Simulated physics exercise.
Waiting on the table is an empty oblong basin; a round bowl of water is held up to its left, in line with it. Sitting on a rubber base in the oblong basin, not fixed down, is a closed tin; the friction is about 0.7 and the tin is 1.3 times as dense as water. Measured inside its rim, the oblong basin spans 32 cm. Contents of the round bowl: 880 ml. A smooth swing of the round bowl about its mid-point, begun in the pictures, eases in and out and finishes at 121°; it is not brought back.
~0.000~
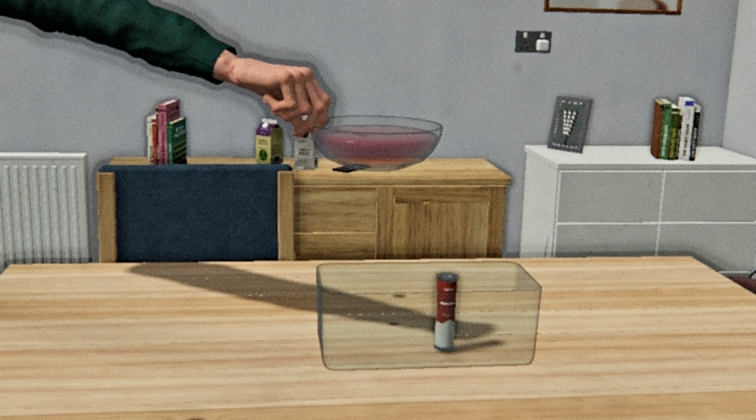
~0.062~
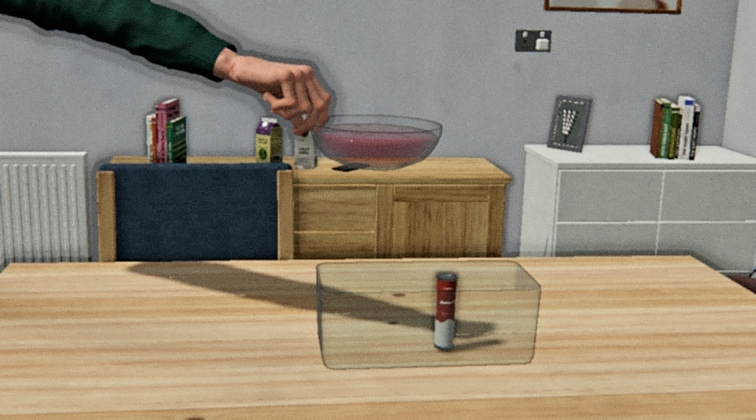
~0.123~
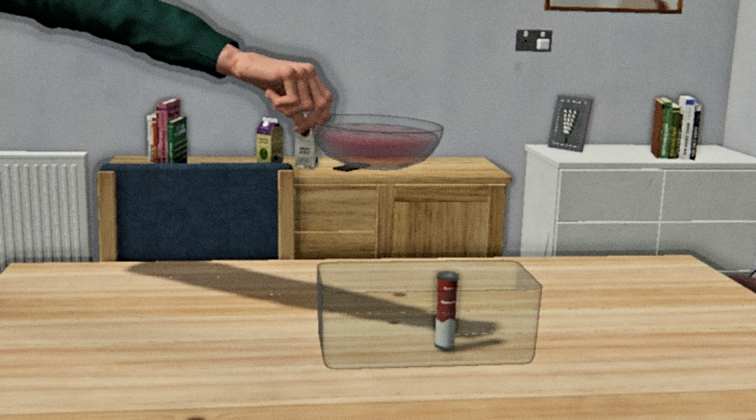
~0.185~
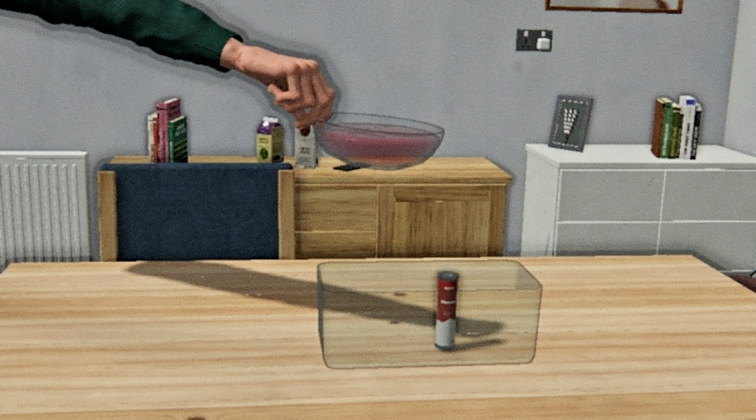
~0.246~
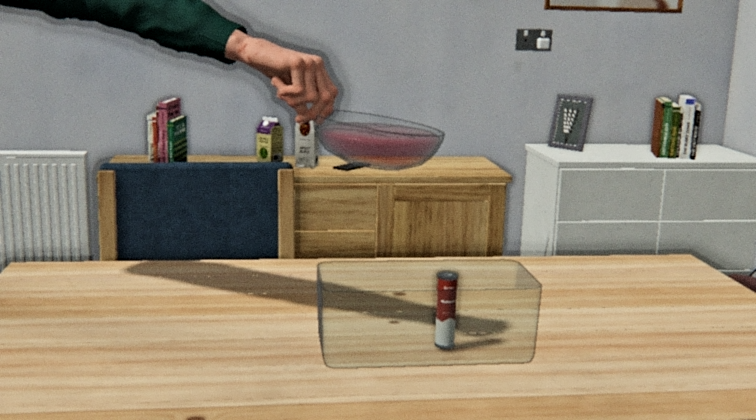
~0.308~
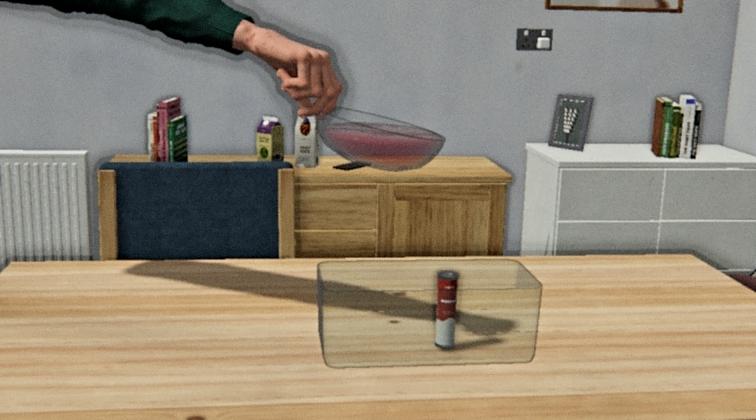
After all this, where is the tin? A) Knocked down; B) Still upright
Answer: B.
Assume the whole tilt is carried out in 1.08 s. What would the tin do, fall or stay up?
Outcome - the tin remains standing.
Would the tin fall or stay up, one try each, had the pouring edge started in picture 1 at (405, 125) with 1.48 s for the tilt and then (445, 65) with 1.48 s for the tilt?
Run one: It does not tip. Run two: It tumbles.
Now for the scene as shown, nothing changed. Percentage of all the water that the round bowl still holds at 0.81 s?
About 16 percent.
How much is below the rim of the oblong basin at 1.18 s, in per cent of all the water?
I reckon close to 96 per cent.
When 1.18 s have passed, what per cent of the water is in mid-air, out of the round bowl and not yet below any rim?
Around 1 per cent of the liquid is in flight.
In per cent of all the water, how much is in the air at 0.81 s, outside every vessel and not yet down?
I'd put it at about 42 percent.
After 0.81 s the tilt is 69° and 17 per cent is still to pour; the tin stands where it began.
After 1.18 s the tilt is 109° and 0 per cent is still to pour; the tin stands where it began.
After 1.56 s the tilt is 121° and 0 per cent is still to pour; the tin stands where it began.
After 1.98 s the tilt is 121° and 0 per cent is still to pour; the tin stands where it began.
In the end the tin stands where it began.
